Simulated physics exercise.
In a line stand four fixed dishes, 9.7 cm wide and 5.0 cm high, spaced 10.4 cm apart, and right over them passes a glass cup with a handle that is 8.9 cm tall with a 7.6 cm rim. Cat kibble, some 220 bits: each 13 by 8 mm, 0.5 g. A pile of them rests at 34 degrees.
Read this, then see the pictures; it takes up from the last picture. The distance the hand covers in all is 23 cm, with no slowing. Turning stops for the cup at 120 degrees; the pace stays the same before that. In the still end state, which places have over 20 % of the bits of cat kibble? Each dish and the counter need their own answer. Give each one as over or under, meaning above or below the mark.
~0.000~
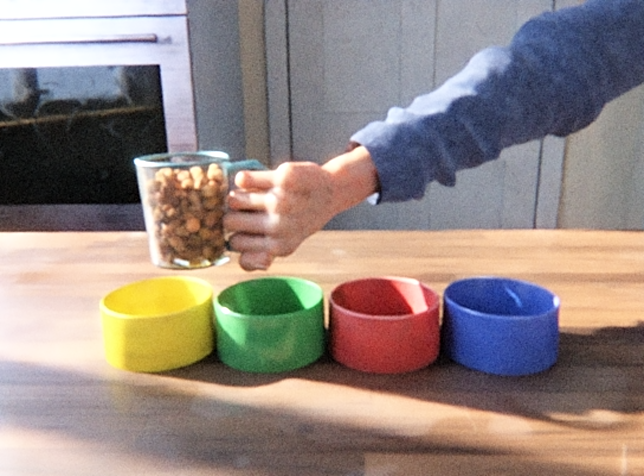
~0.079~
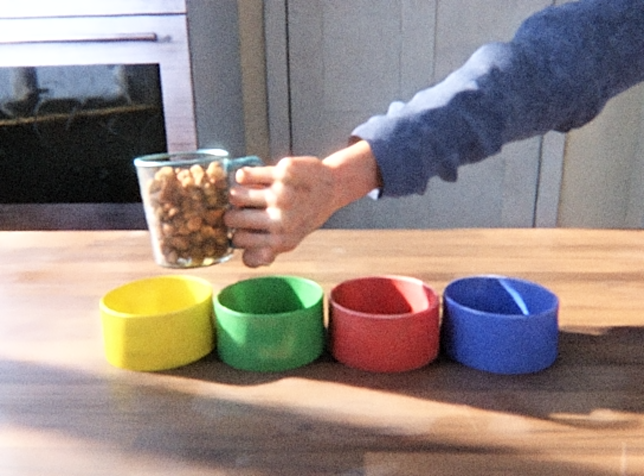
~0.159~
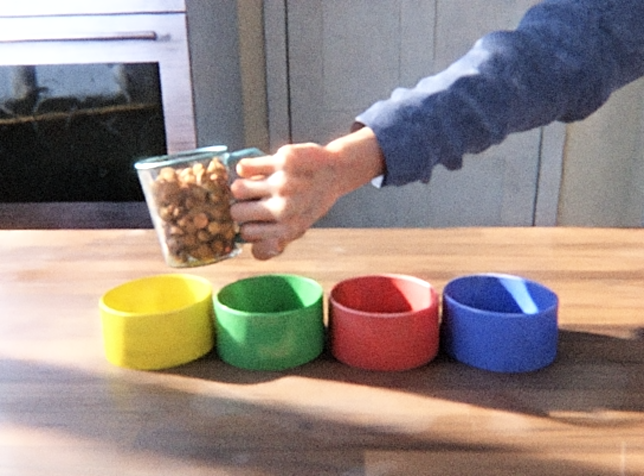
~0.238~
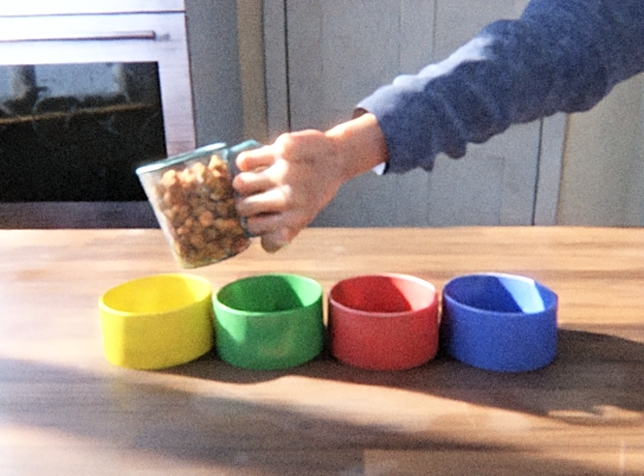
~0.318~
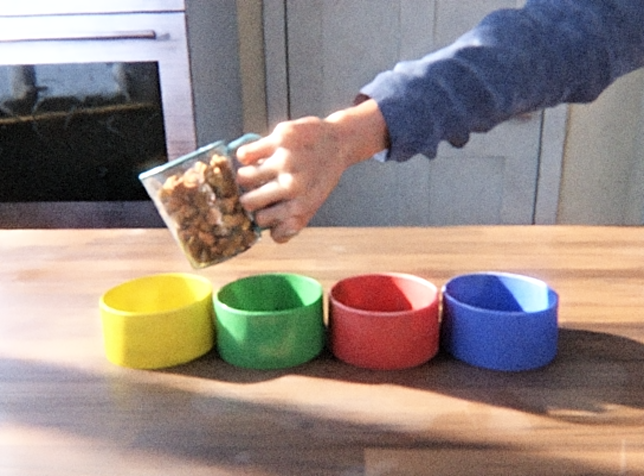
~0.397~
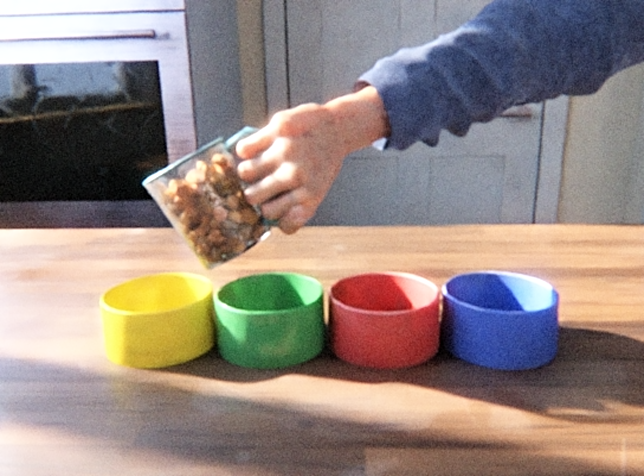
Red dish: Under, blue dish: Under, green dish: Over, yellow dish: Under, counter: Under.
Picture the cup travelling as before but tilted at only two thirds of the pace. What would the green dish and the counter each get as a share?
That gives green 90 with 10 for the counter.
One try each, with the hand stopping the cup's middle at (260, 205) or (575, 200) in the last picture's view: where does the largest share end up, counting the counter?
Try 1 - yellow; try 2 - green.
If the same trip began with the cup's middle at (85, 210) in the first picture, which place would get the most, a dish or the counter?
Yellow.
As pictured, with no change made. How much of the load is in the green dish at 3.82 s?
Some 90 in a hundred by then.
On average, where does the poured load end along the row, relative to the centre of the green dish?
Around 1 cm away, toward the left-hand end.
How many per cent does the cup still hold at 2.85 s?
About 0 per cent.
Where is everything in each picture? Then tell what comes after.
Cup at (188, 210), tilt 0 degrees, lip at (140, 160), moved 0.0 cm; middle of the pieces at (194, 216); yellow dish at (158, 296); green dish at (270, 296); red dish at (384, 296); blue dish at (500, 296), in the first picture.
Cup at (189, 209), tilt 2 degrees, lip at (140, 161), moved 0.2 cm; middle of the pieces at (195, 214), in the second picture.
Cup at (194, 207), tilt 8 degrees, lip at (141, 164), moved 0.6 cm; middle of the pieces at (201, 212), in the third picture.
Cup at (199, 207), tilt 15 degrees, lip at (142, 170), moved 1.2 cm; middle of the pieces at (206, 211), in the fourth picture.
Cup at (206, 207), tilt 21 degrees, lip at (145, 176), moved 1.7 cm; middle of the pieces at (213, 210), in the fifth picture.
Cup at (212, 206), tilt 28 degrees, lip at (149, 182), moved 2.2 cm; middle of the pieces at (219, 208); yellow dish at (158, 292); green dish at (270, 292); red dish at (383, 291); blue dish at (500, 291). Its pace works out near 80 degrees a second; the hand travels 7 cm a second, in the sixth picture.
After 1.87 s, tilt 120 degrees; cup holds 5 %, green 85 %, yellow 5 %.
After 2.85 s, tilt 120 degrees; cup holds 0 %, green 90 %, yellow 5 %.
Then, at 3.82 s, tilt 120 degrees; cup holds 0 %, green 90 %, yellow 5 %.
In the end, at 4.1 s, red 0 %, blue 0 %, green 90 %, yellow 5 %, counter 5 %.
